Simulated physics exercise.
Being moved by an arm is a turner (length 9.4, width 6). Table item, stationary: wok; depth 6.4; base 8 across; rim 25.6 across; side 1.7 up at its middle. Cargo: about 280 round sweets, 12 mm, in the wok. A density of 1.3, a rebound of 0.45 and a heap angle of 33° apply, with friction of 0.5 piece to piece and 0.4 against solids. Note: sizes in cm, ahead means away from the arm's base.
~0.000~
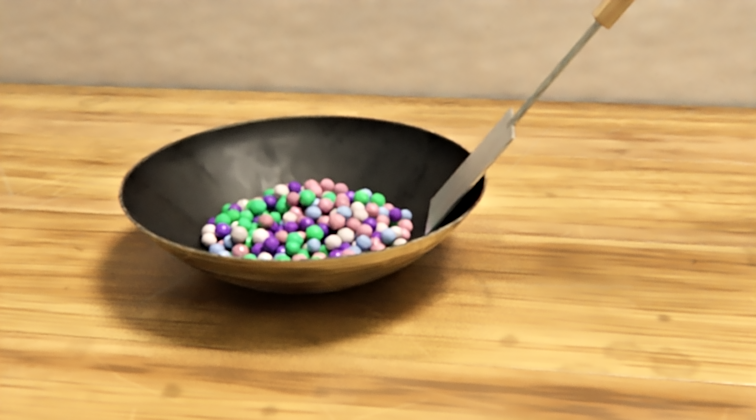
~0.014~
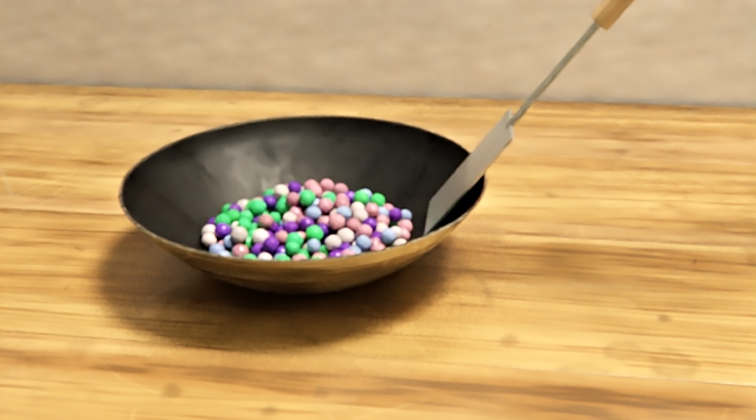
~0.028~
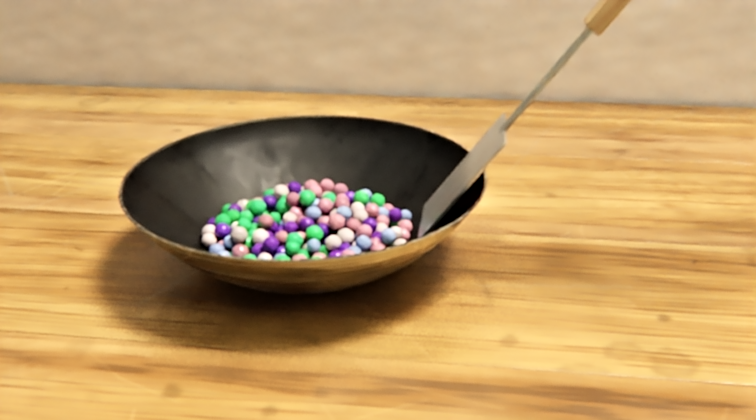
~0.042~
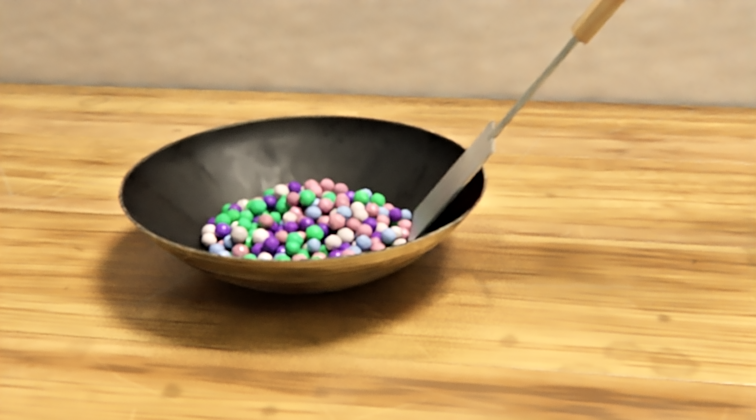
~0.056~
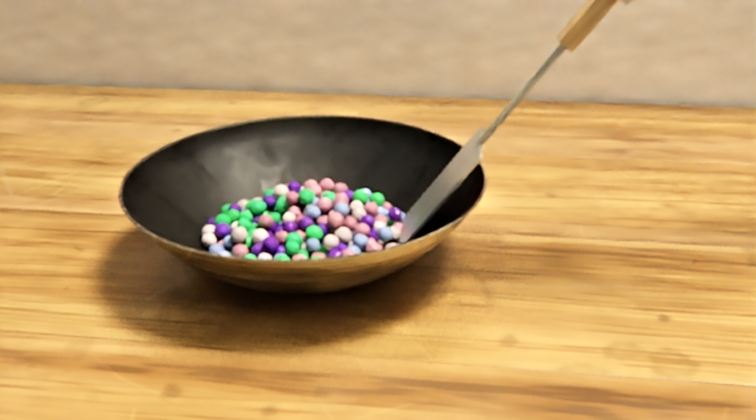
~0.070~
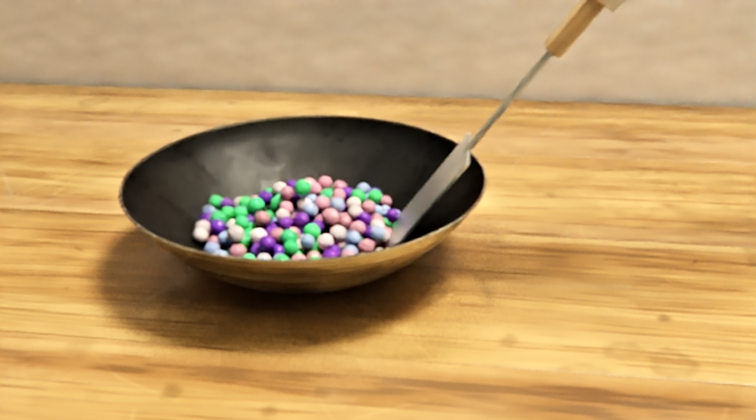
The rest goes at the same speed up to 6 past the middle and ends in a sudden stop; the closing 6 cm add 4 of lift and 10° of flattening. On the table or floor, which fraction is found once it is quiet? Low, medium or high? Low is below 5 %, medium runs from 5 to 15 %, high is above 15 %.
The share is low, below 5 %.
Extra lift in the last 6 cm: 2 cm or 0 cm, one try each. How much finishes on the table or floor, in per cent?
Near 0 and 0 percent respectively.
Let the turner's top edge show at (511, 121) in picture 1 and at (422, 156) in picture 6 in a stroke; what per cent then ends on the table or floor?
It works out to about 15 %, more or less.
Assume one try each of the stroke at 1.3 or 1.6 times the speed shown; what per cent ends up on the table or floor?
Around 5 per cent, then around 10 per cent, would end on the table or floor.
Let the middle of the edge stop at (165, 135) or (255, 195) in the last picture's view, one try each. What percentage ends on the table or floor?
I'd say roughly 25 per cent, then roughly 0 per cent.
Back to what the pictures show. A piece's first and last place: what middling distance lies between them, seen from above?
Distance: Around 4 cm.
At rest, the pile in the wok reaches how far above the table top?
Some 6.5 cm above the table.
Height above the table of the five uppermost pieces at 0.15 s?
They are around 5 cm up.
After 0.15 s, sloping 54°, highest piece 6 above the table; 278 in the wok.
After 0.22 s, sloping 50°, highest piece 7 above the table; 278 in the wok.
After 0.46 s, sloping 44°, highest piece 7 above the table; 274 in the wok, 2 on the table or floor, 2 on the blade or in flight.
After 1.51 s, sloping 44°, highest piece 6 above the table; 274 in the wok, 4 on the table or floor.
In the end, 274 in the wok, 4 on the table or floor. That is 1 % on the table or floor.
